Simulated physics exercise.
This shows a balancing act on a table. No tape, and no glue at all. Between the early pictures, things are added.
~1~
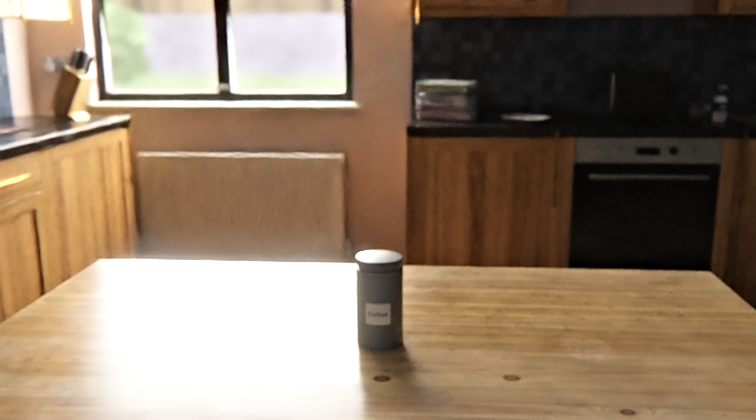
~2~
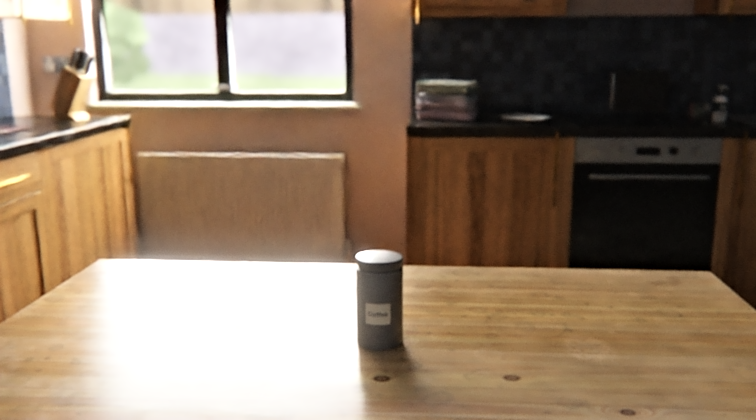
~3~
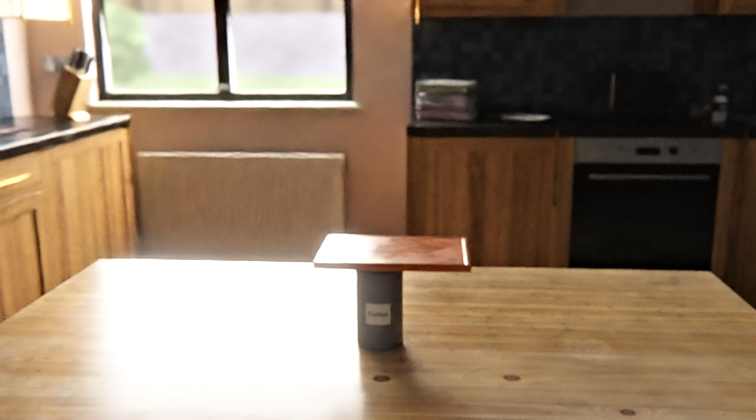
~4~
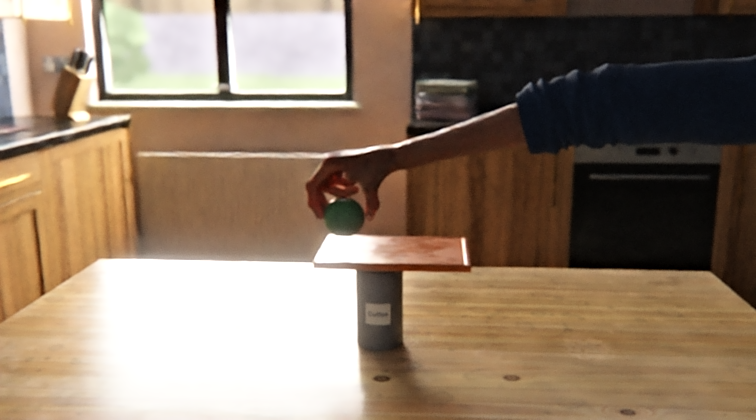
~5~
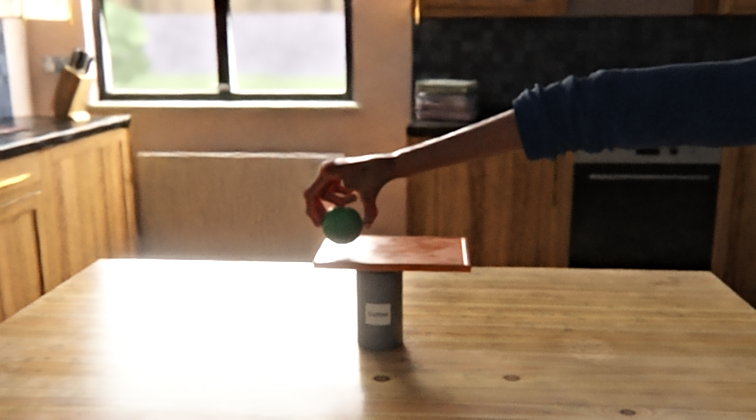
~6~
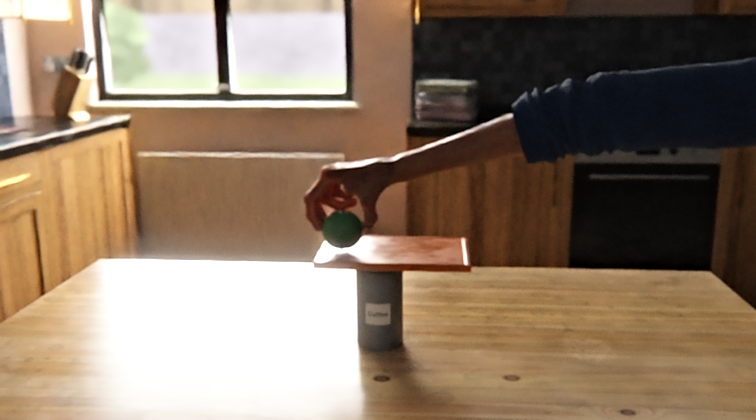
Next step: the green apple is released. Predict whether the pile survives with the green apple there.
It survives.
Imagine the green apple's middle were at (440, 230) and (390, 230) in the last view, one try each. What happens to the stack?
First try: It gives way; second try: It keeps its balance.
Then, 0.60 s past the last view, nothing moves.
Then, 1.40 s past the last view, green apple resting near (342, 231).
Finally, all 3 still in place. Final places as the last picture's camera would see them, green apple near (342, 231). The stack keeps its balance.
